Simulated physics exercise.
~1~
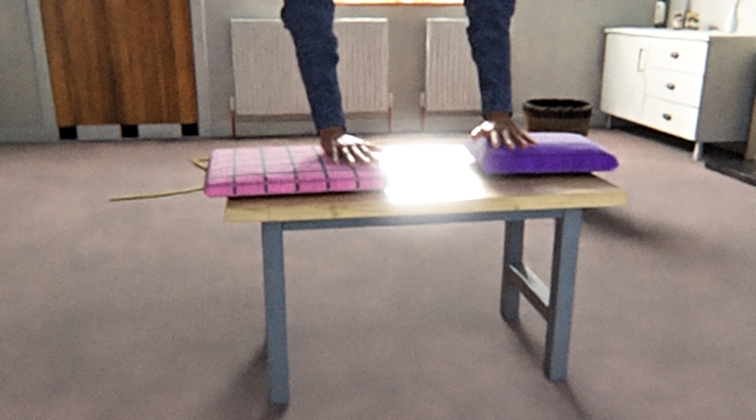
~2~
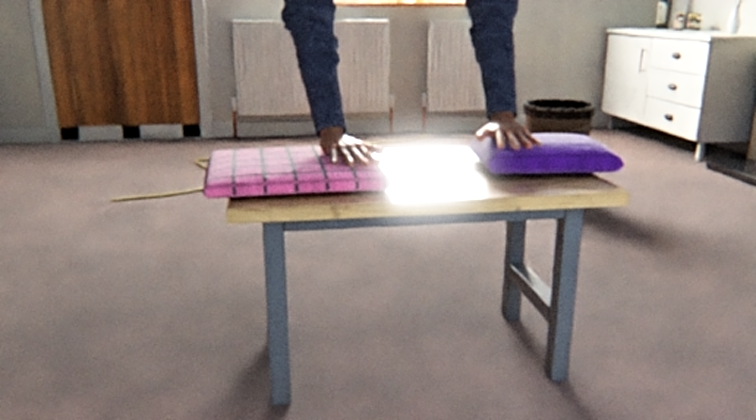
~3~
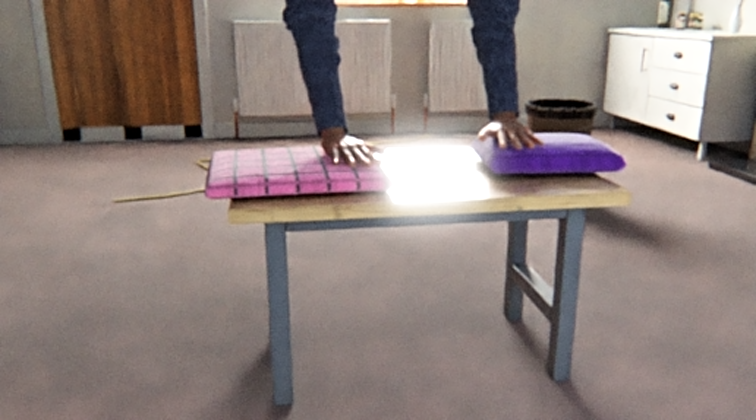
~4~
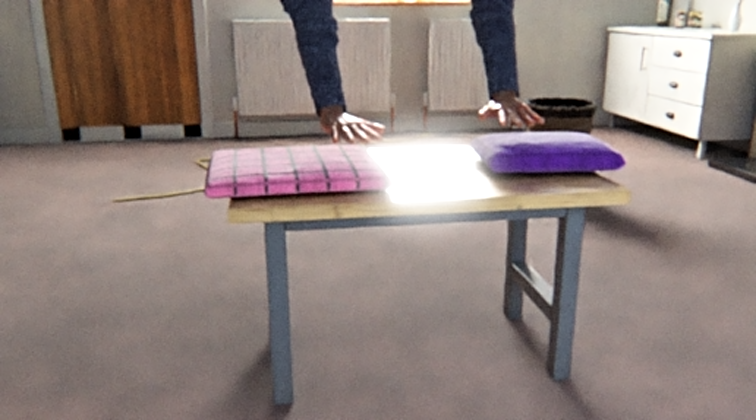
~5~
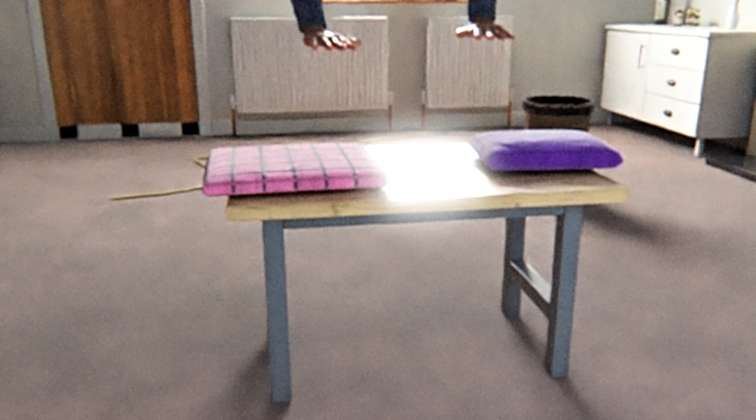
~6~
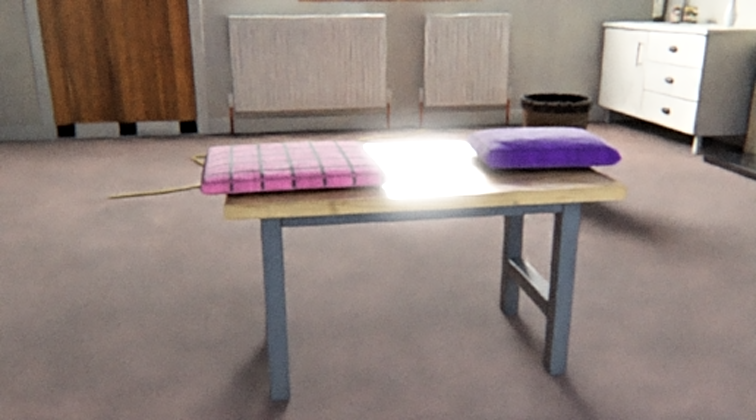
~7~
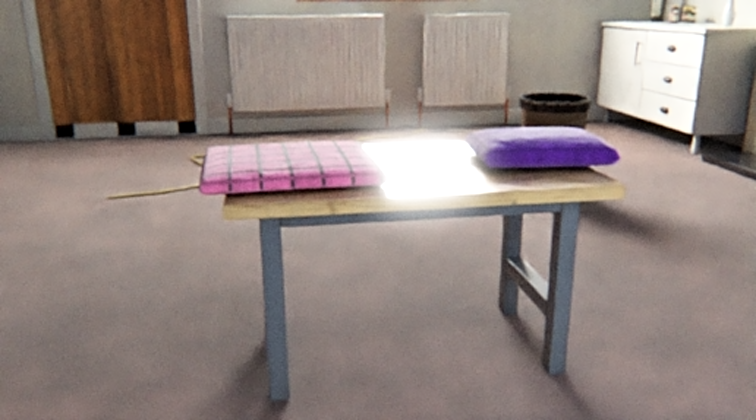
In a carpeted room, a person rested both hands on a pink checked pad and a purple sack set apart on a wooden bench, then lifted them away out of view, and both soft things stayed still on top.
